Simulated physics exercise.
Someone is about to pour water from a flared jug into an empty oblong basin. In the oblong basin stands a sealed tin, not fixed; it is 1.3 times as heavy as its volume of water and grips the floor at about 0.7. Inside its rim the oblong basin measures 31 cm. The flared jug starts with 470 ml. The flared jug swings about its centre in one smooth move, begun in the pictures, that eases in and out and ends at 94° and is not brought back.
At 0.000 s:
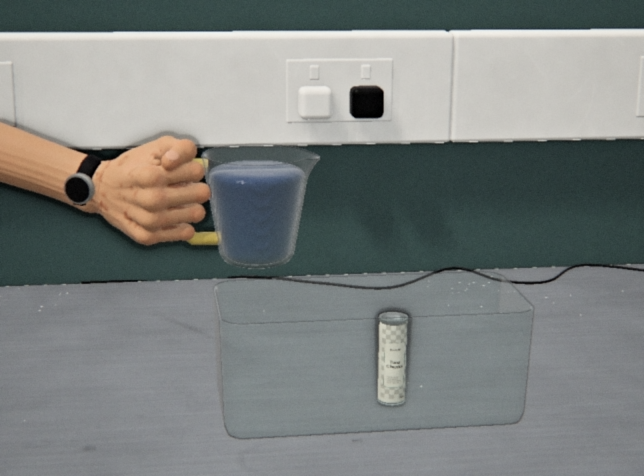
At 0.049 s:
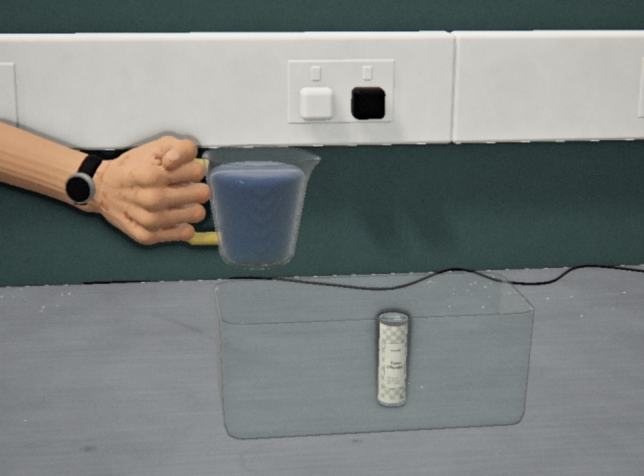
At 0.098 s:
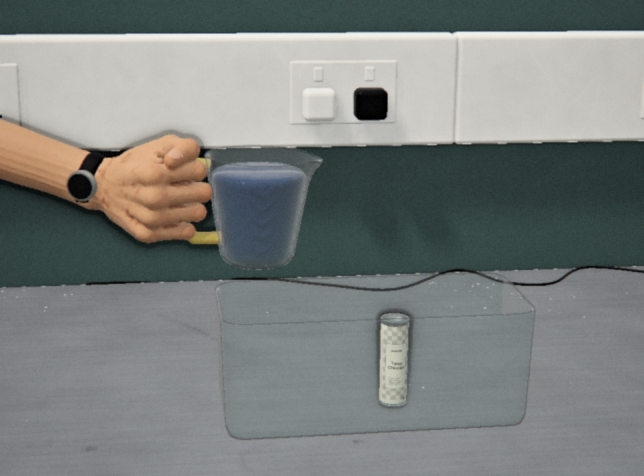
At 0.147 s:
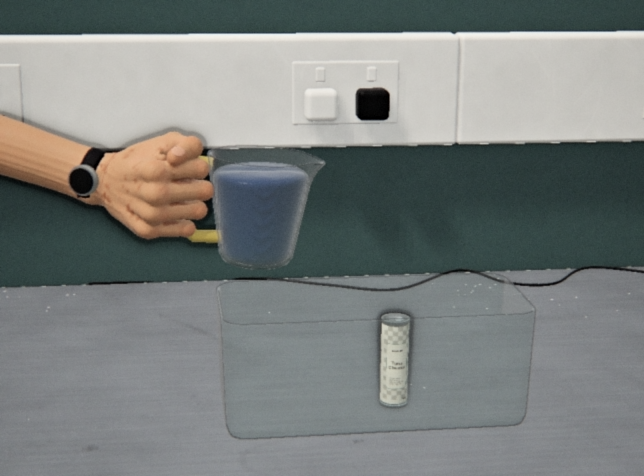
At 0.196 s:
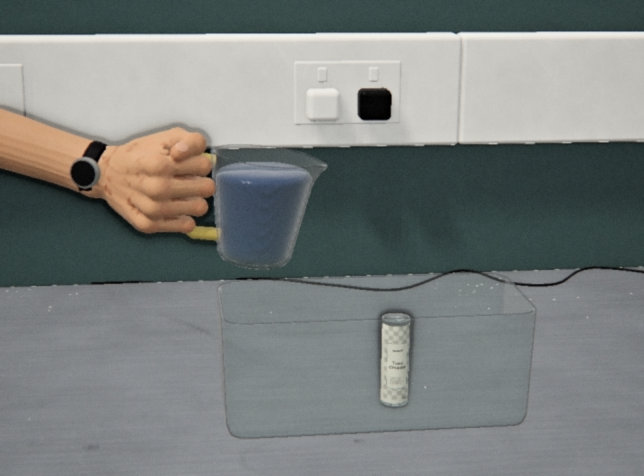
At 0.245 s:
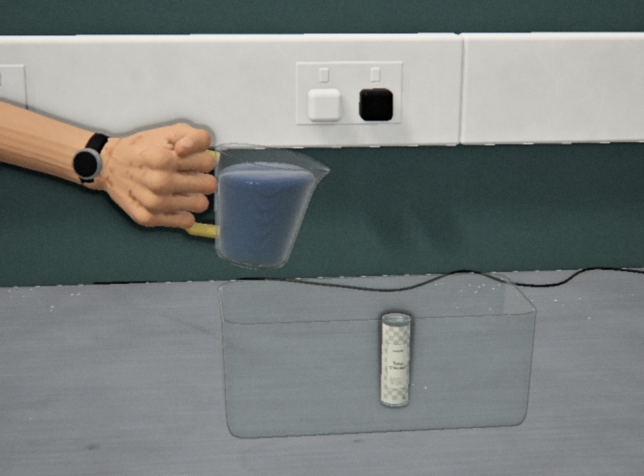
A hand slowly tilts a jug of blue water rightward above a clear basin holding a tin.
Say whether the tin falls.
The tin topples.
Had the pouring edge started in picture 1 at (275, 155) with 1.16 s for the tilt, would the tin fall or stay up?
Then it stays up.
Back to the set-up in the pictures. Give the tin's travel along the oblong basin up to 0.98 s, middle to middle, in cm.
Some 0 cm.
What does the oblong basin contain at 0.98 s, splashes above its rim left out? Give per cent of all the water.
Near 58 in a hundred.
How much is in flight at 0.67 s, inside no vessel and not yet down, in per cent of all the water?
Near 14 in a hundred.
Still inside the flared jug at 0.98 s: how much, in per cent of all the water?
Some 28 per cent.
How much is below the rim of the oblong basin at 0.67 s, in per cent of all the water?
Some 7 per cent.
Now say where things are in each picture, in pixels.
It leans 0°; its right rim is at (320, 155); the water meets the walls at (208, 171) and (304, 169); the oblong basin's rim runs from (217, 304) to (518, 292); the tin's top is at (393, 321), in the first picture.
It leans 0°; its right rim is at (320, 157); the water meets the walls at (210, 171) and (304, 169), in the second picture.
It leans 2°; its right rim is at (322, 159); the water meets the walls at (211, 172) and (306, 171), in the third picture.
It leans 4°; its right rim is at (324, 161); the water meets the walls at (212, 172) and (308, 172), in the fourth picture.
It leans 6°; its right rim is at (327, 164); the water meets the walls at (215, 172) and (312, 172), in the fifth picture.
It leans 10°; its right rim is at (330, 168); the water meets the walls at (219, 172) and (316, 172), in the sixth picture.
Then, 0.67 s in, the tilt is 58° and 79 per cent is still to pour; the tin stands where it began.
Then, 0.98 s in, the tilt is 89° and 28 per cent is still to pour; the tin stands where it began.
Then, 1.31 s in, the tilt is 94° and 3 per cent is still to pour; the tin lies on its side.
Then, 1.66 s in, the tilt is 94° and 0 per cent is still to pour; the tin lies on its side.
Finally, the tin lies on its side.
